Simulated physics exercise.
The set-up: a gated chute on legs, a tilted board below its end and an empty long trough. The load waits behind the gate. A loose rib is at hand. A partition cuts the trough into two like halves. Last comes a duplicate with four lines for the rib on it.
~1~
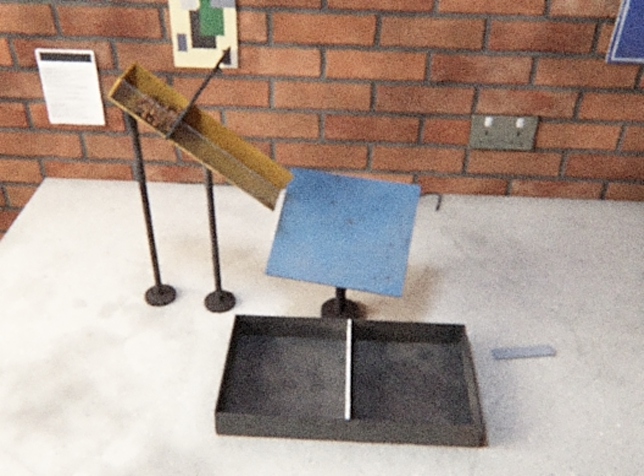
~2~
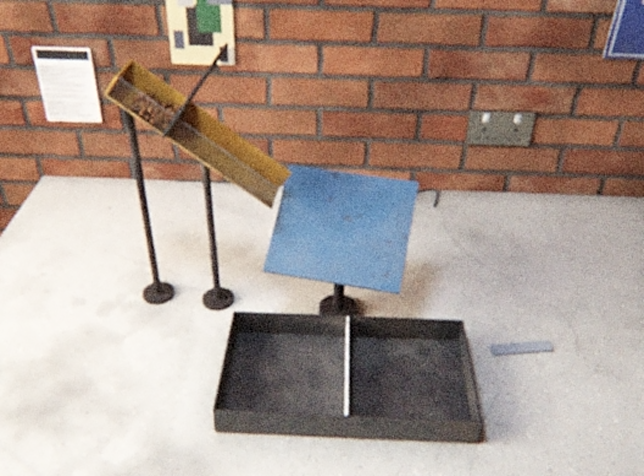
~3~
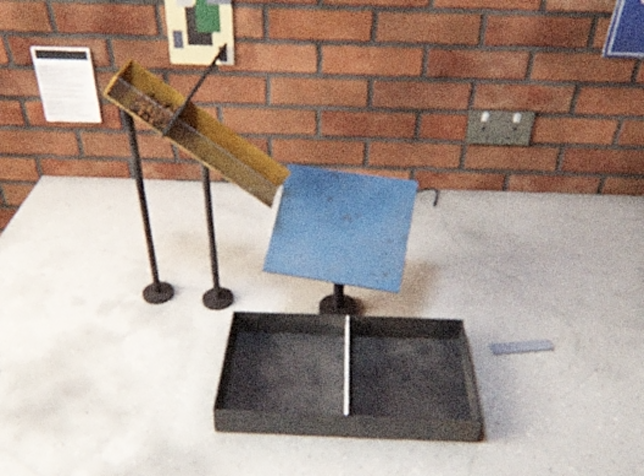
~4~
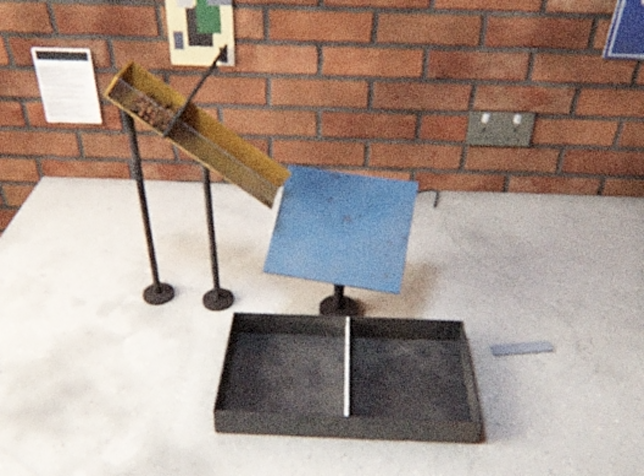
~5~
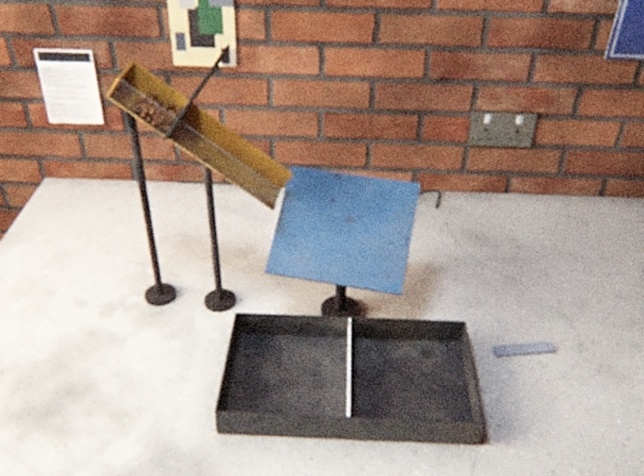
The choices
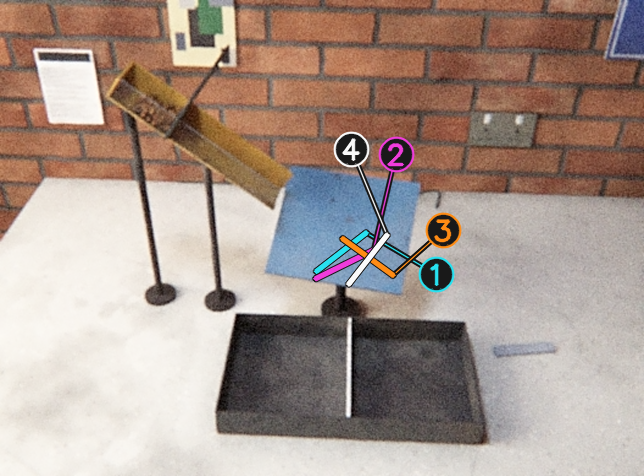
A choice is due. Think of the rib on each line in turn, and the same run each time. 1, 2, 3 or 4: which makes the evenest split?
3 beats the others.
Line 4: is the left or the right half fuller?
Left.
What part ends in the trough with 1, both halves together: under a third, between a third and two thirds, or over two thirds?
Over two thirds.
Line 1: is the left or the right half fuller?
More lands on the left.
On the marked copy, line 1 from (366, 232) to (316, 271); line 2 from (373, 250) to (315, 278); line 3 from (342, 238) to (393, 275); line 4 from (387, 235) to (348, 284).
Choosing 1, of what is caught, almost all in the left half, about a tenth in the right.
Choosing 2, of what is caught, the larger part in the left half, about a tenth in the right.
Choosing 3, of what is caught, roughly a third in the left half, roughly two thirds in the right.
Choosing 4, of what is caught, almost all in the left half, about a tenth in the right.
